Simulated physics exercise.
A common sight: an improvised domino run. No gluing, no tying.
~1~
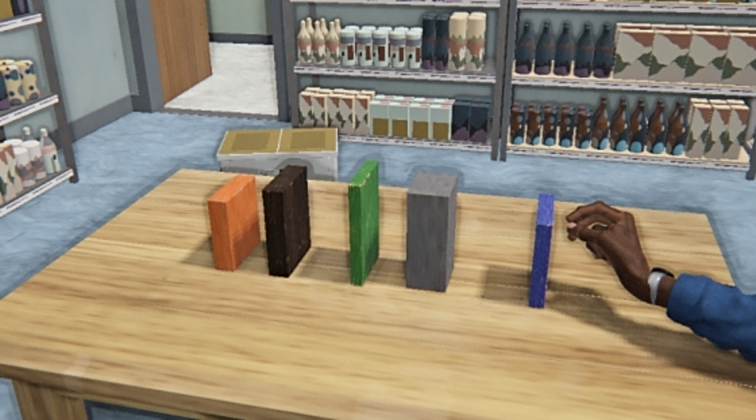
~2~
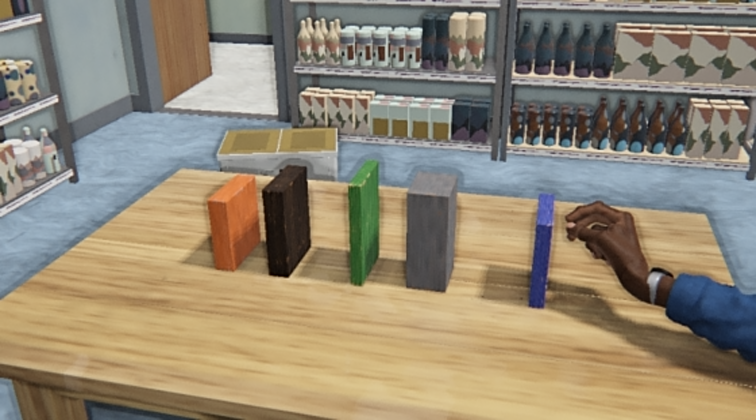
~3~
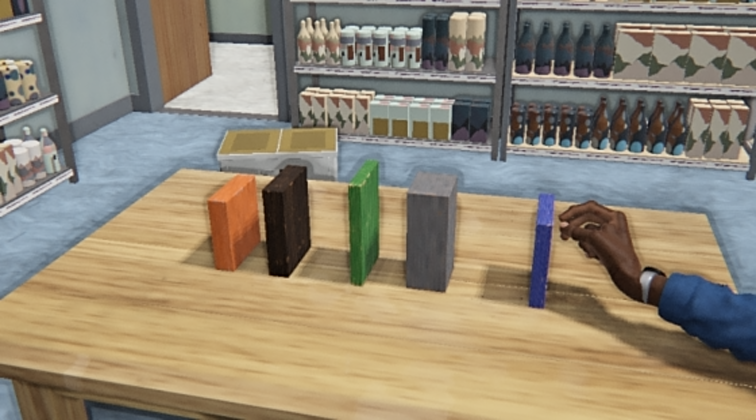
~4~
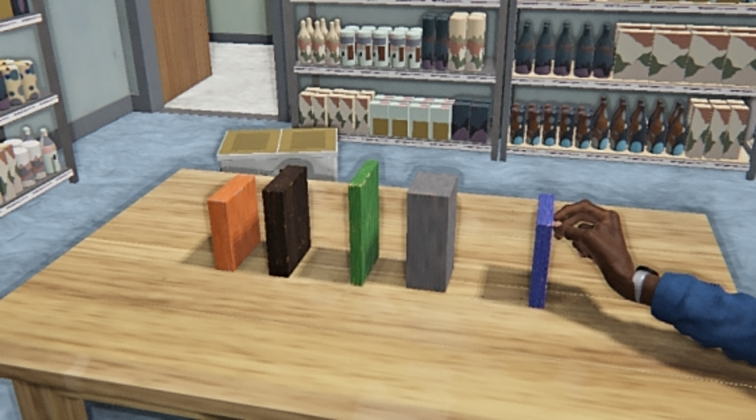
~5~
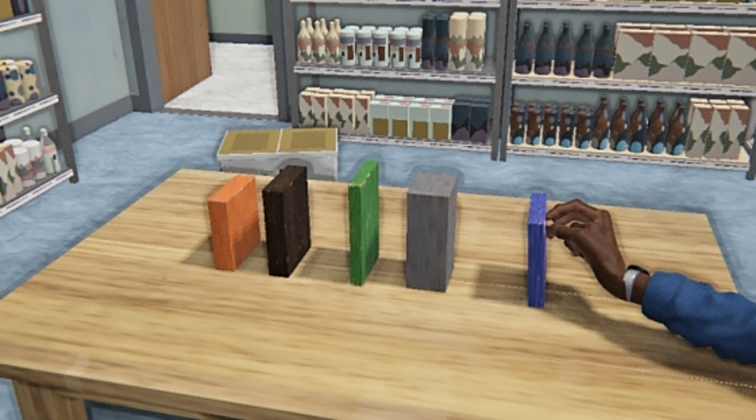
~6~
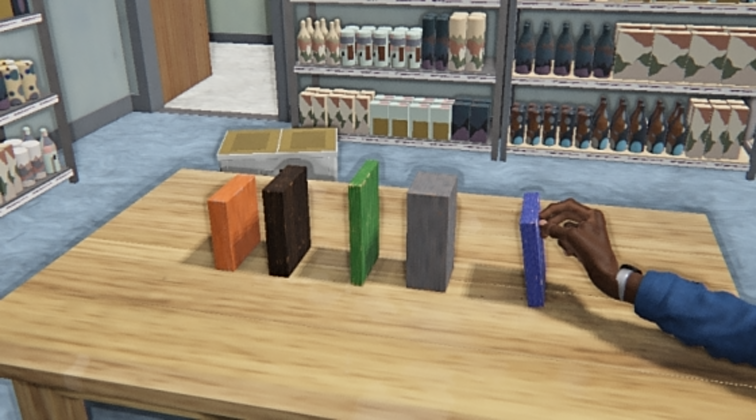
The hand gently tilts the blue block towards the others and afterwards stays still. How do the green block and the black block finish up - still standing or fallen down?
The green block finishes standing; the black block finishes standing.
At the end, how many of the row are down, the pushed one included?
That makes 1 altogether.
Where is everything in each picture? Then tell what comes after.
In the first picture, green block (365, 222); black block (288, 221).
In the second picture, grey block (431, 232).
In the third picture, grey block (431, 232).
In the fourth picture, grey block (431, 232).
In the fifth picture, blue block 5° over; grey block (431, 232).
In the sixth picture, blue block 10° over; green block (365, 222); black block (288, 221).
Then, 0.30 s past the last view, blue block 65° over.
Then, 0.40 s past the last view, blue block 90° over.
Finally, all 3 still in place. Final places as the last picture's camera would see them, green block near (365, 222), black block near (288, 221).
